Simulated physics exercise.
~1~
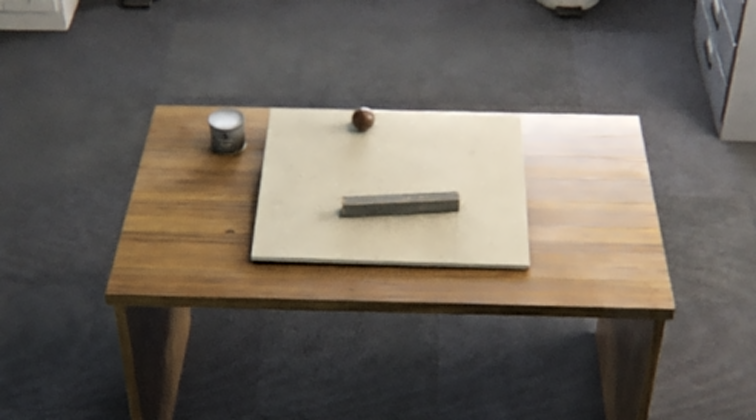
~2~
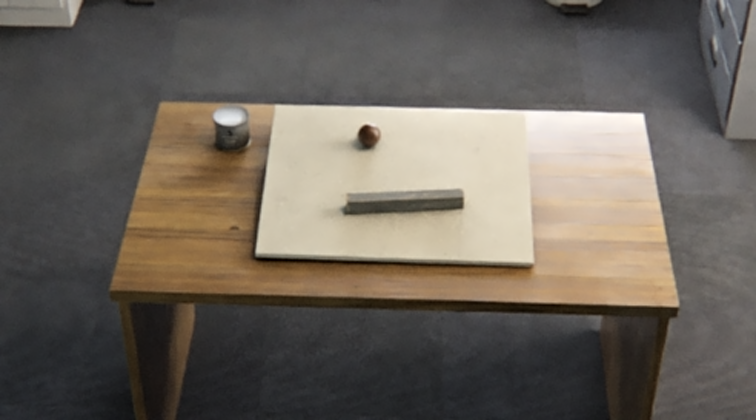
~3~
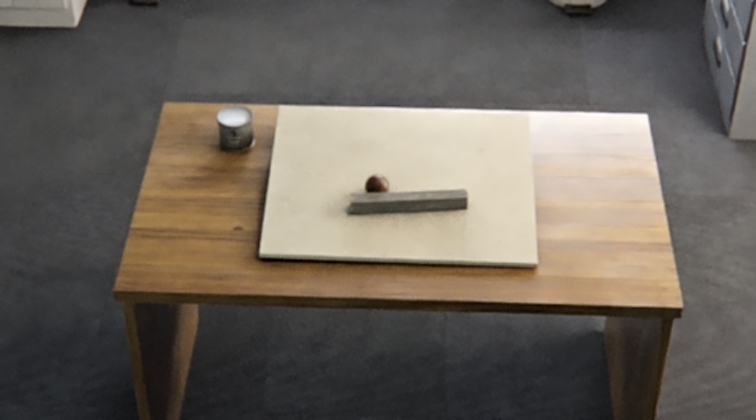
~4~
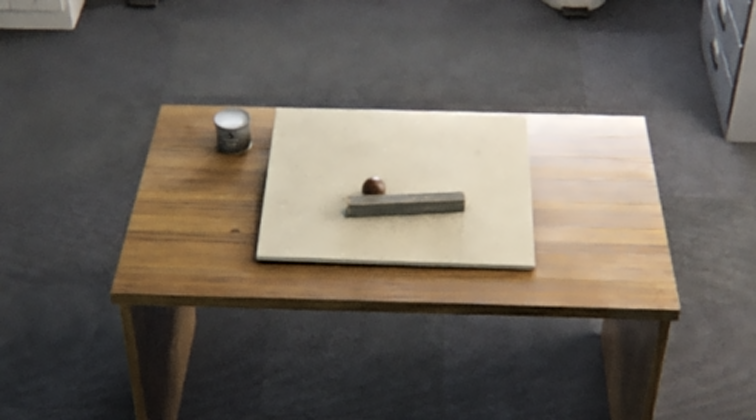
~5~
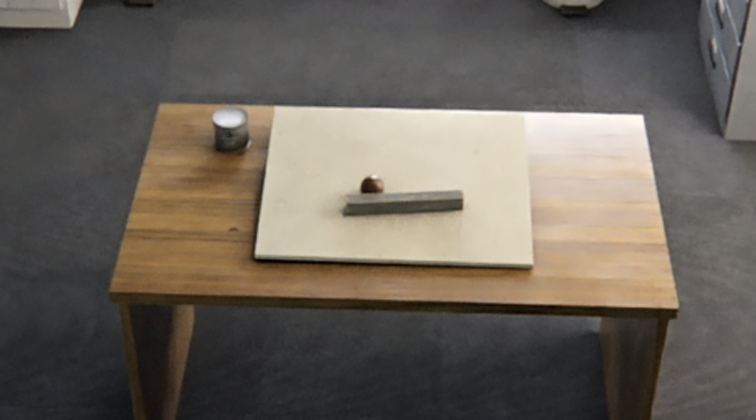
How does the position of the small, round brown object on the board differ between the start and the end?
At the start it is near the far edge of the board, and at the end it rests closer to the middle, against the far side of the long grey block near its left end.
